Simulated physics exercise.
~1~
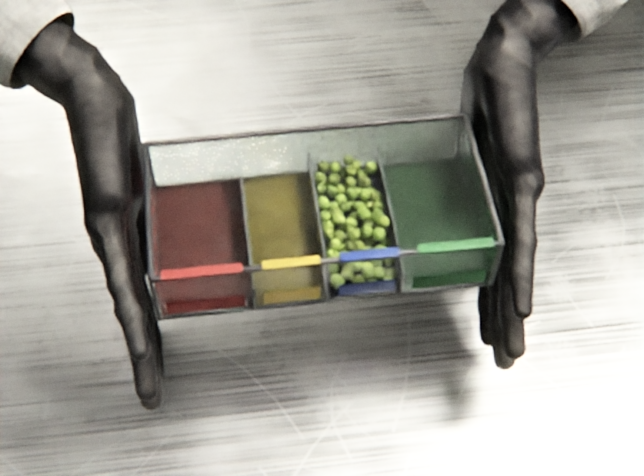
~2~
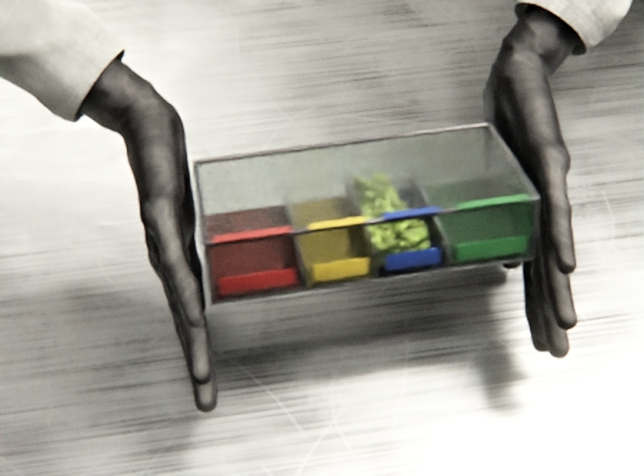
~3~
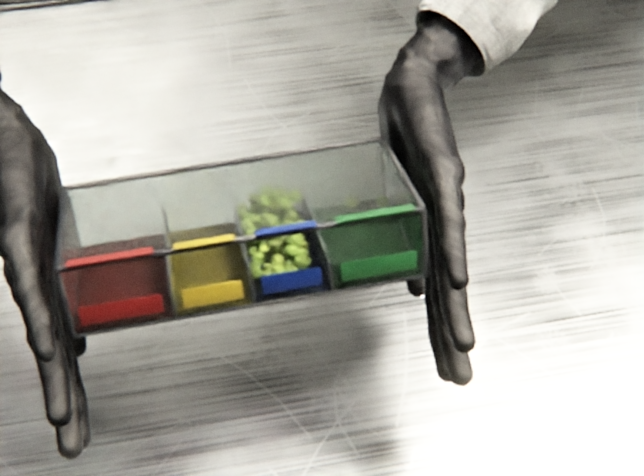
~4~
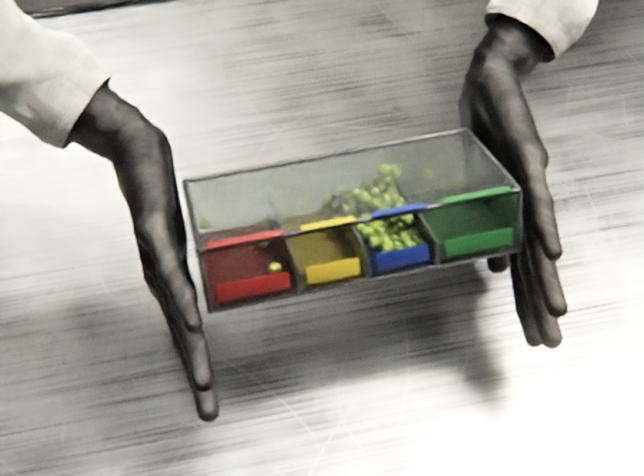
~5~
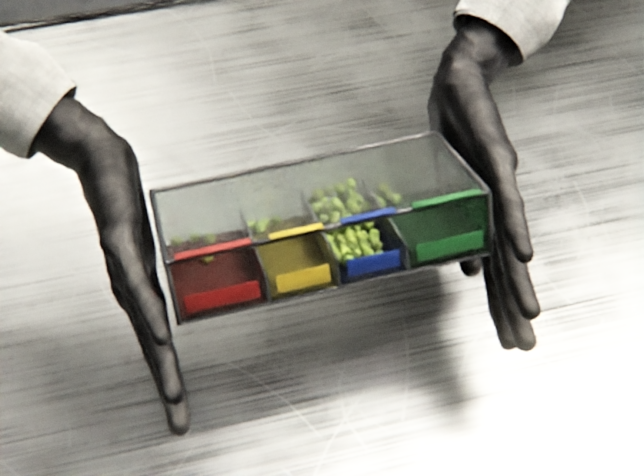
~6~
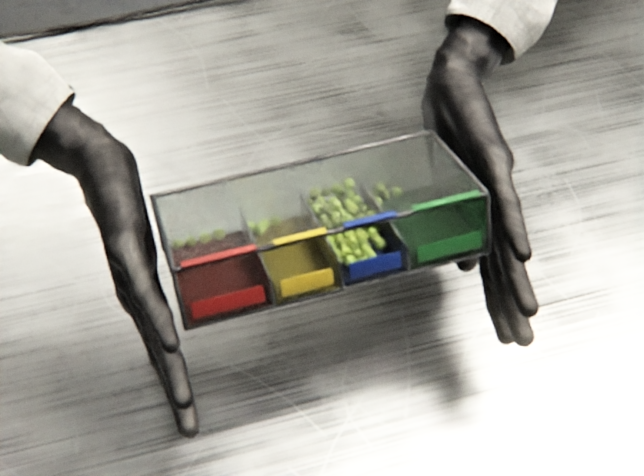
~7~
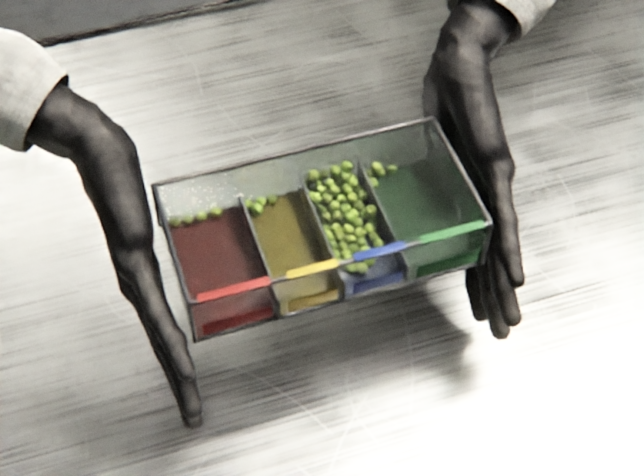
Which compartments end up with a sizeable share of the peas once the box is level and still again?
Only the blue compartment does, as it still holds most of the peas. The yellow, green and red compartments each finish with just a few.
